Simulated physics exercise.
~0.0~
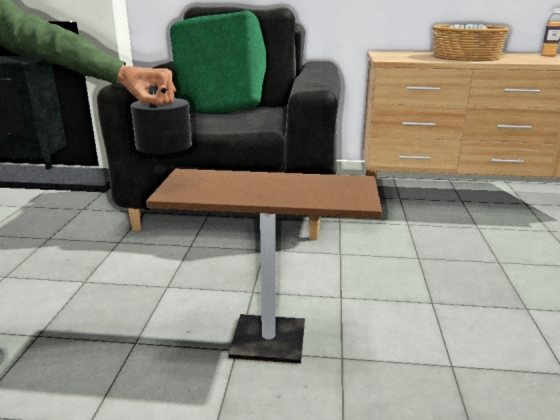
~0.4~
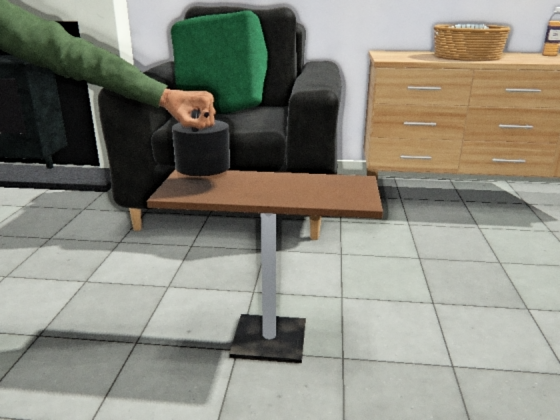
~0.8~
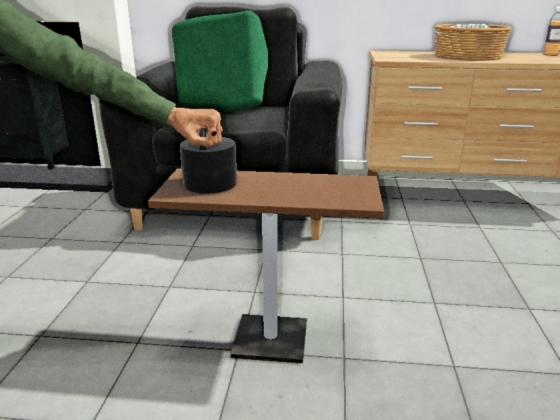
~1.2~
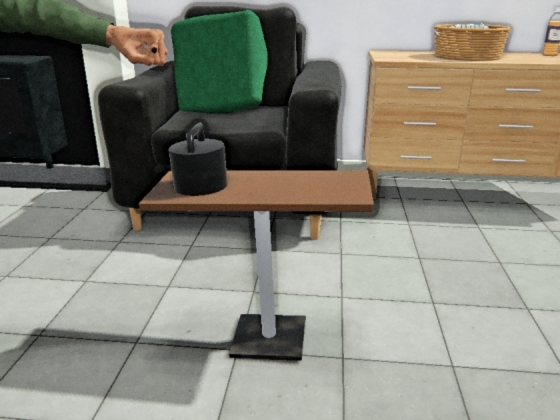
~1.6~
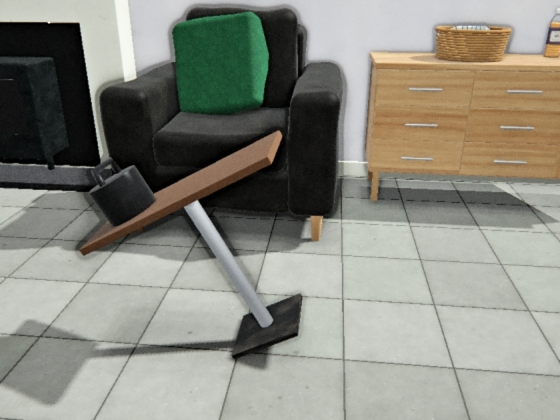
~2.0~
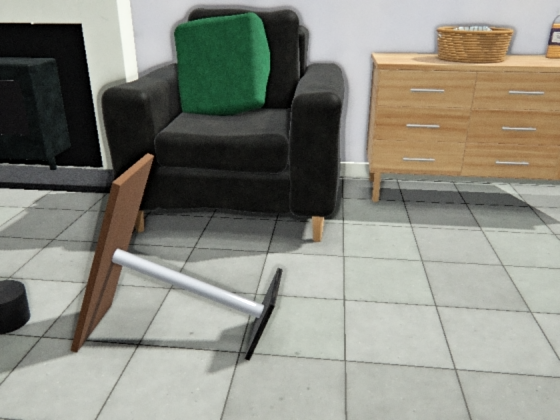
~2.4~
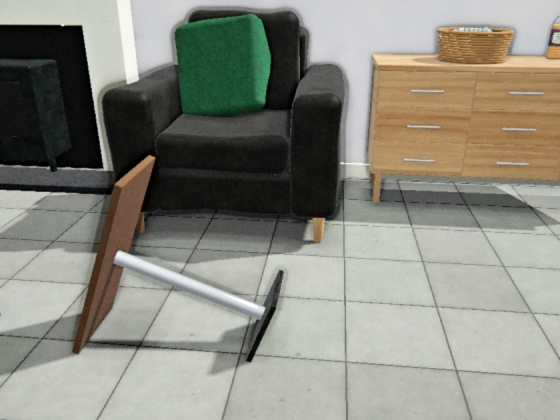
A dark round object with a loop on top was lowered by a hand onto the left end of a narrow brown stand, and after the hand let go, the stand toppled left, the object fell off and went out of view, and the stand lay tipped on the tiles.
